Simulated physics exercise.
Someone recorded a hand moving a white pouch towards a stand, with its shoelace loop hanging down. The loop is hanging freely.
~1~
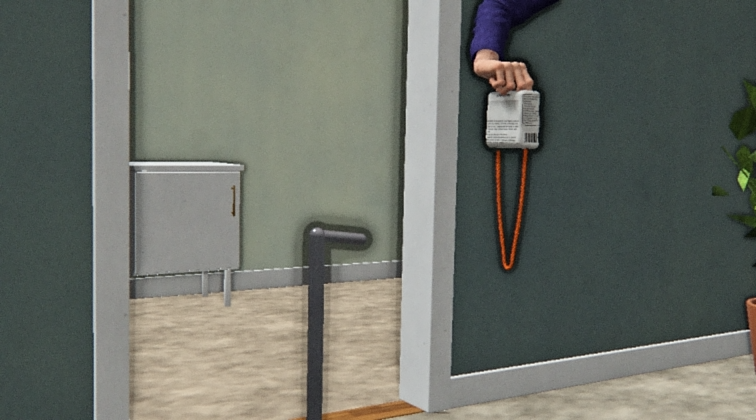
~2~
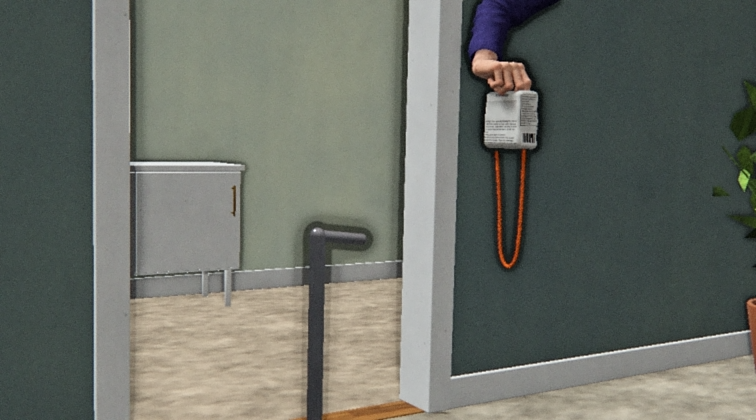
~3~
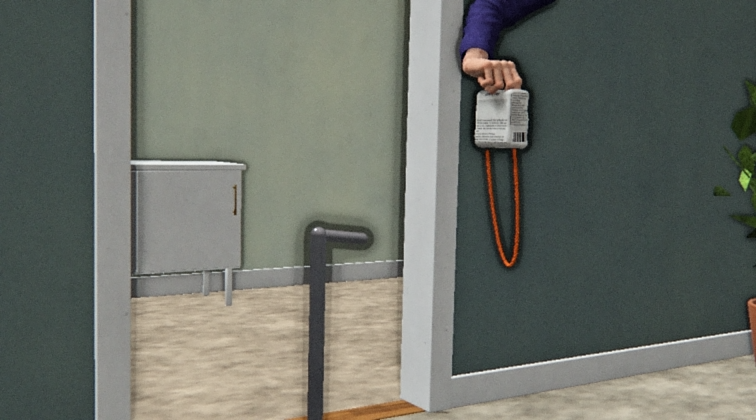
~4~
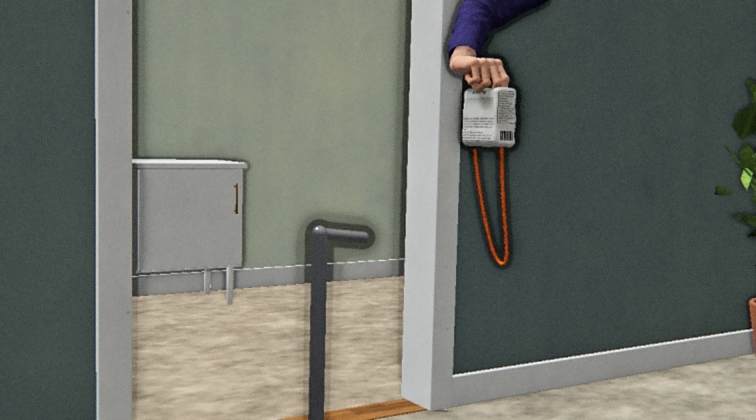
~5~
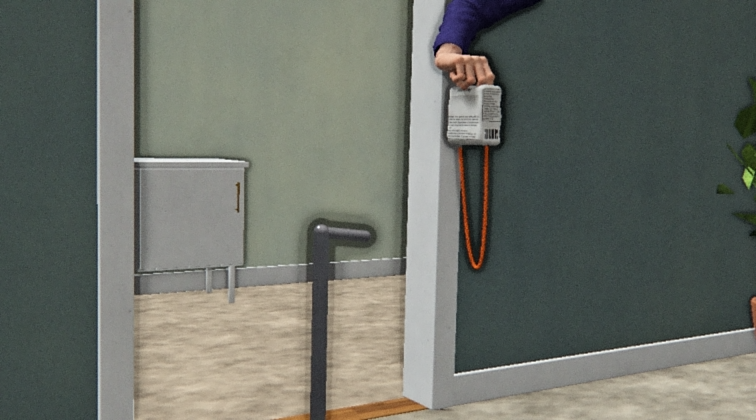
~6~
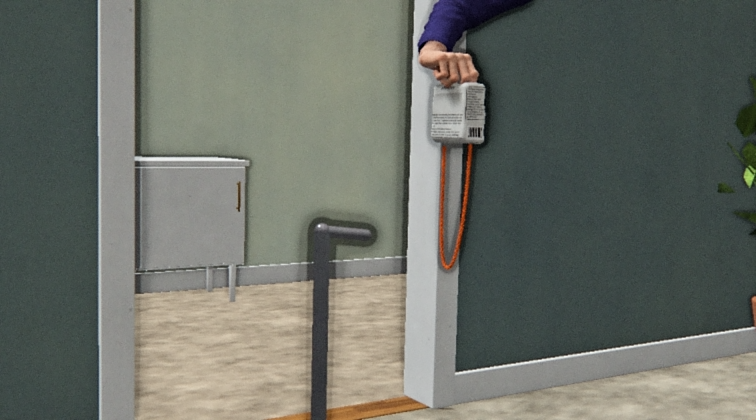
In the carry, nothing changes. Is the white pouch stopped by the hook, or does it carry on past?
Chances are it will catch on the post.
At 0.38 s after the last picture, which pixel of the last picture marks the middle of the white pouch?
Around (416, 112).
Then, 0.38 s after the last picture, pouch nearing the post near (416, 112).
Then, 0.90 s after the last picture, pouch over the post near (355, 109).
Then, 1.50 s after the last picture, pouch past the post near (276, 106).
At rest, pouch past the post near (240, 105); loop tight round the post, hand stopped. The white pouch gets caught.
